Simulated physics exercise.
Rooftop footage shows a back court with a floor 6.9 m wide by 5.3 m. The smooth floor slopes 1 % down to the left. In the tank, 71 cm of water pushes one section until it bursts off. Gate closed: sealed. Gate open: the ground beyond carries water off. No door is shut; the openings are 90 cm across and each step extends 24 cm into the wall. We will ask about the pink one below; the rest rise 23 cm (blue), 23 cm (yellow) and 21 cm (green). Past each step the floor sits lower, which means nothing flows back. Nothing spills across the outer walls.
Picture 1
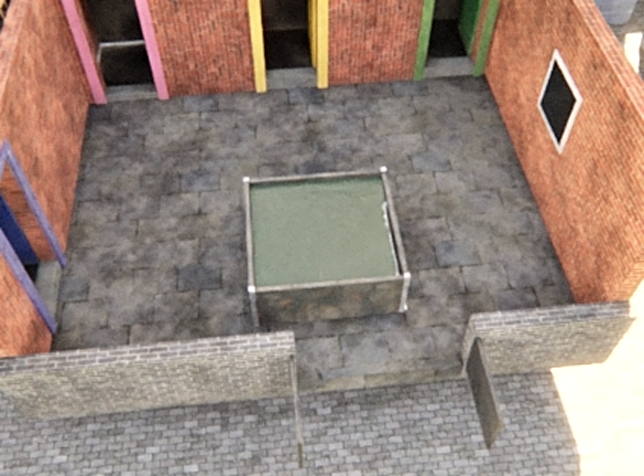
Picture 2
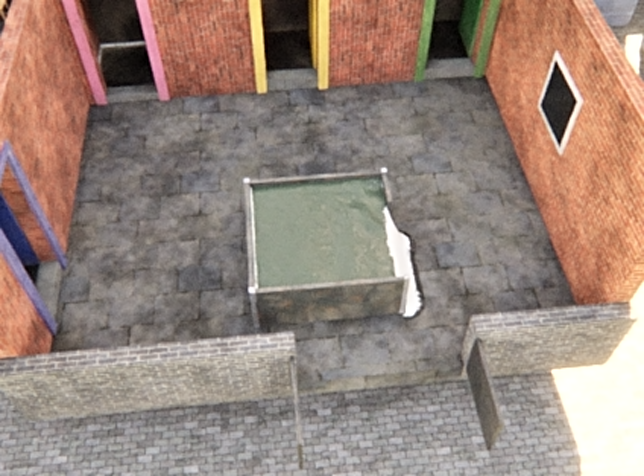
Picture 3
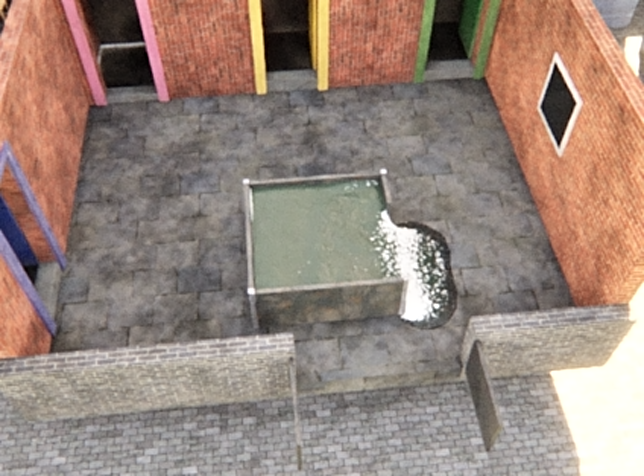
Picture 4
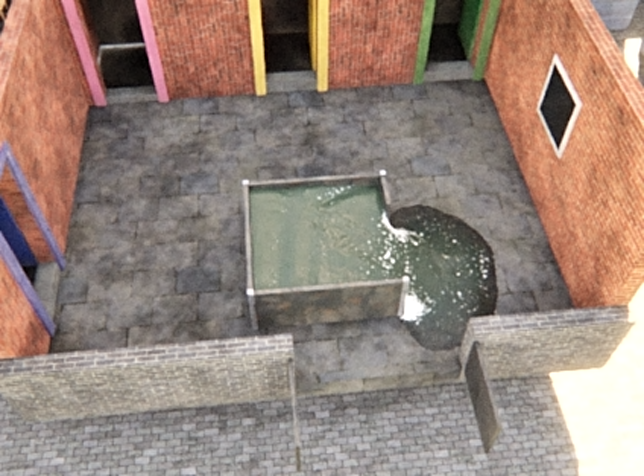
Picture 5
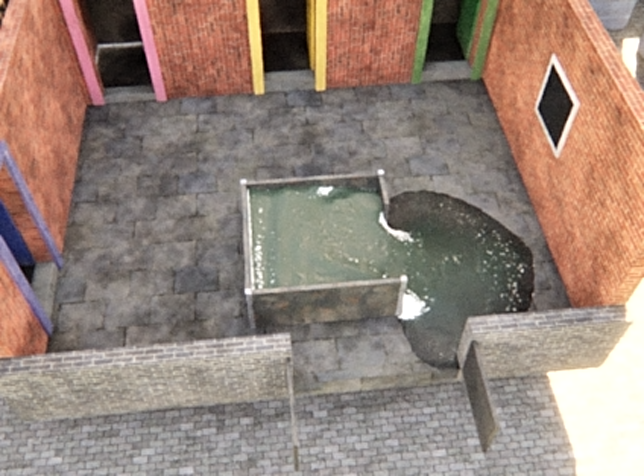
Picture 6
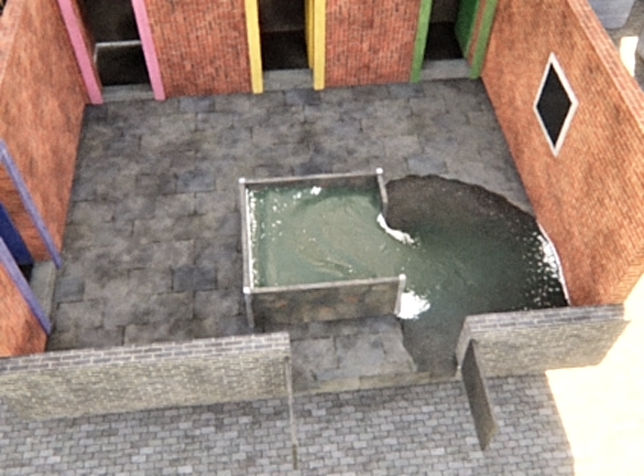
In a walled brick courtyard with pink, yellow and green doorways, water burst from the right side of a square tank, foamed onto the stone floor, and spread in a dark pool to the right-hand wall.
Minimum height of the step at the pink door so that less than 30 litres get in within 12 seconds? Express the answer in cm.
Roughly 8 cm.
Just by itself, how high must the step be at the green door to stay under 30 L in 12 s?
Green door, minimum about 18 cm.
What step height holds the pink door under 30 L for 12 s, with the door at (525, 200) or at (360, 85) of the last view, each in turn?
You'd want roughly 18 cm there first, then roughly 10.5 cm.
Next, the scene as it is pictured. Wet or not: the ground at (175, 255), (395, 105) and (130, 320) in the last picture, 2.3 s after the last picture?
In order: Untouched, soaked, untouched.
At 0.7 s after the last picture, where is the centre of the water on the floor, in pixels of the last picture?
The balance point sits at roughly (392, 266).
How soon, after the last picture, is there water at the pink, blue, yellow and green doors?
Pink: 4.0 s; blue: 6.5 s; yellow: 2.8 s; green: 1.6 s.
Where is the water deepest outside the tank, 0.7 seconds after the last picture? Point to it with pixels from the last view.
Near (581, 337).
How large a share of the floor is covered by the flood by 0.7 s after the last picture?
20 %.
Then, 0.7 s after the last picture water covers 20 % of the floor, deepest (56 cm) near (581, 337); it has not reached the pink door.
Then, 2.3 s after the last picture water covers 35 % of the floor, deepest (26 cm) near (481, 287); it has not reached the pink door.
Then, 11.3 s after the last picture water covers 95 % of the floor, deepest (14 cm) near (39, 389); 11 cm at the pink door, 1 litre in over its 13 cm step.
At the pink door as built, the water peaked near 13 cm, 9.3 s after the last picture.
Run again over the same 12 s with other heights there, 40 litres in over 7 cm, 12 litres over 10 cm. The limit of 30 litres is kept from about 8 cm up.
